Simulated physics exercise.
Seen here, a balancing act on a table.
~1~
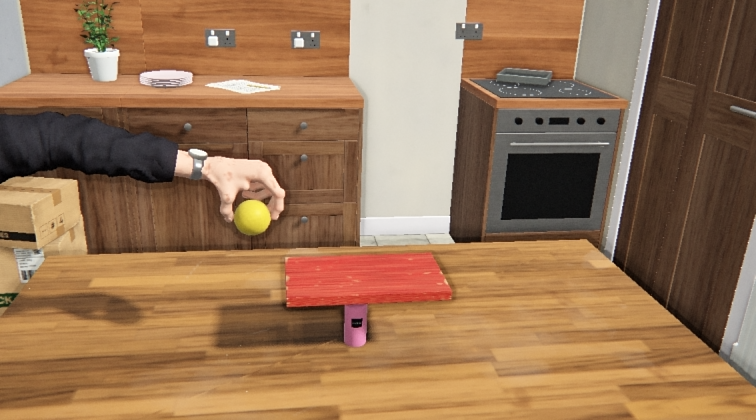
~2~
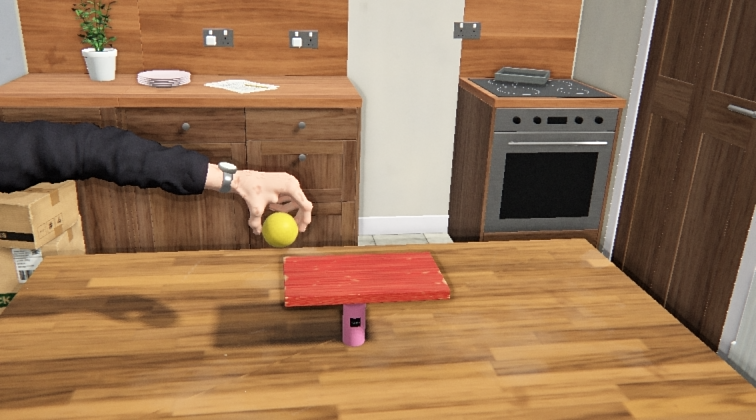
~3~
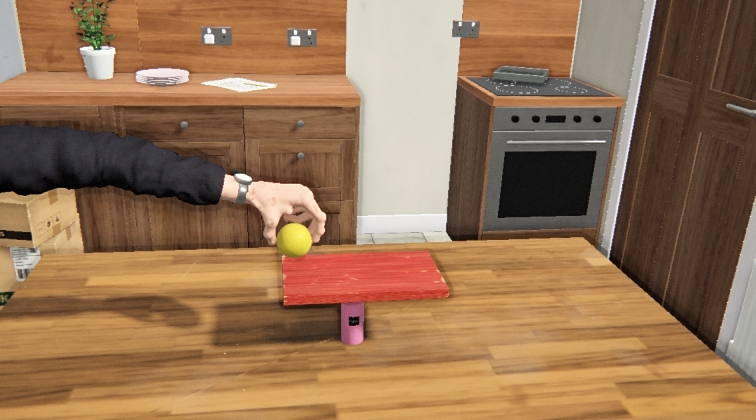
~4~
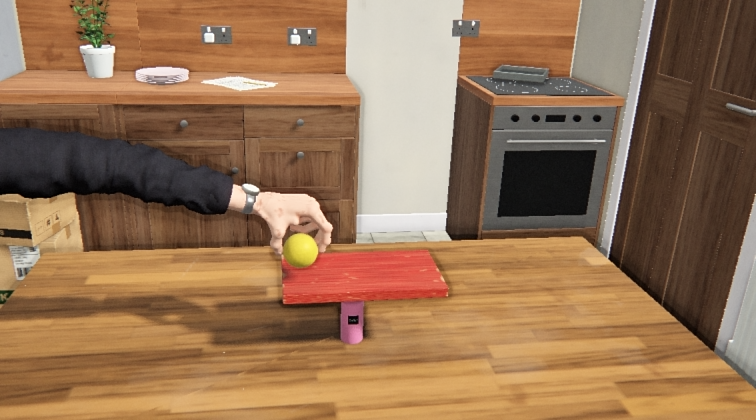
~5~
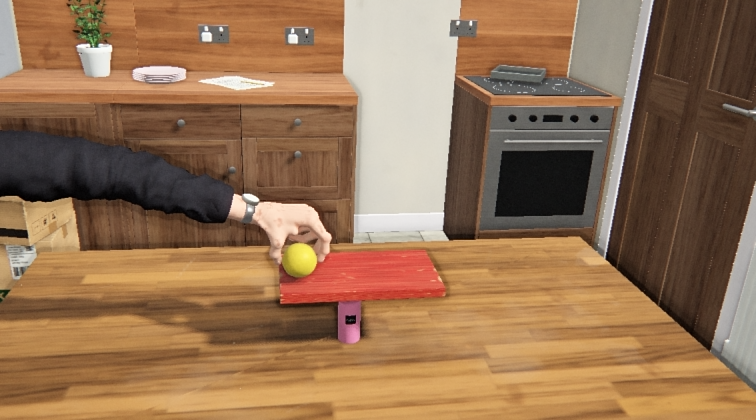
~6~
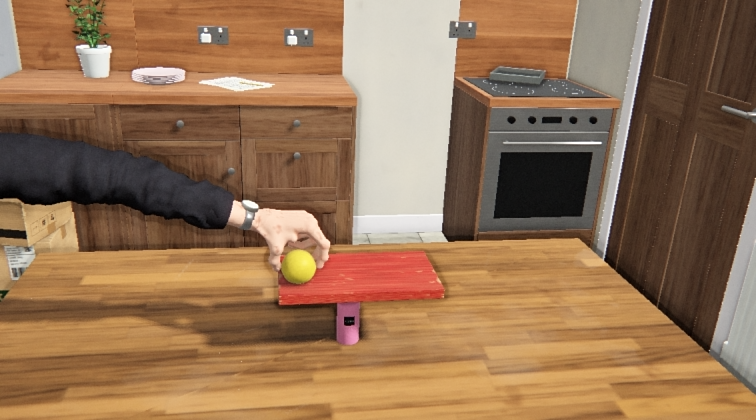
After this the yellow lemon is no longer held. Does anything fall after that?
As it turns out, it holds.
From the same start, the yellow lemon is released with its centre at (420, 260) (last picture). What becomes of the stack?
Then it comes apart.
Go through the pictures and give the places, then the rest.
Still above its spot; yellow lemon (252, 218); pink shaker (356, 312), in the first picture.
Still above its spot; yellow lemon (280, 230); pink shaker (354, 312), in the second picture.
Still above its spot; yellow lemon (294, 241); pink shaker (353, 310), in the third picture.
Still above its spot; yellow lemon (301, 251); pink shaker (352, 309), in the fourth picture.
Still above its spot; yellow lemon (300, 260); pink shaker (349, 309), in the fifth picture.
Set down, still held; yellow lemon (299, 267); pink shaker (348, 310), in the sixth picture.
Then, 0.20 s later than the last frame, all is still.
Then, 0.50 s later than the last frame, yellow lemon resting near (299, 267).
When it is over, all 3 as before. End places, in pixels of the last picture, yellow lemon near (299, 267). The stack stays up.
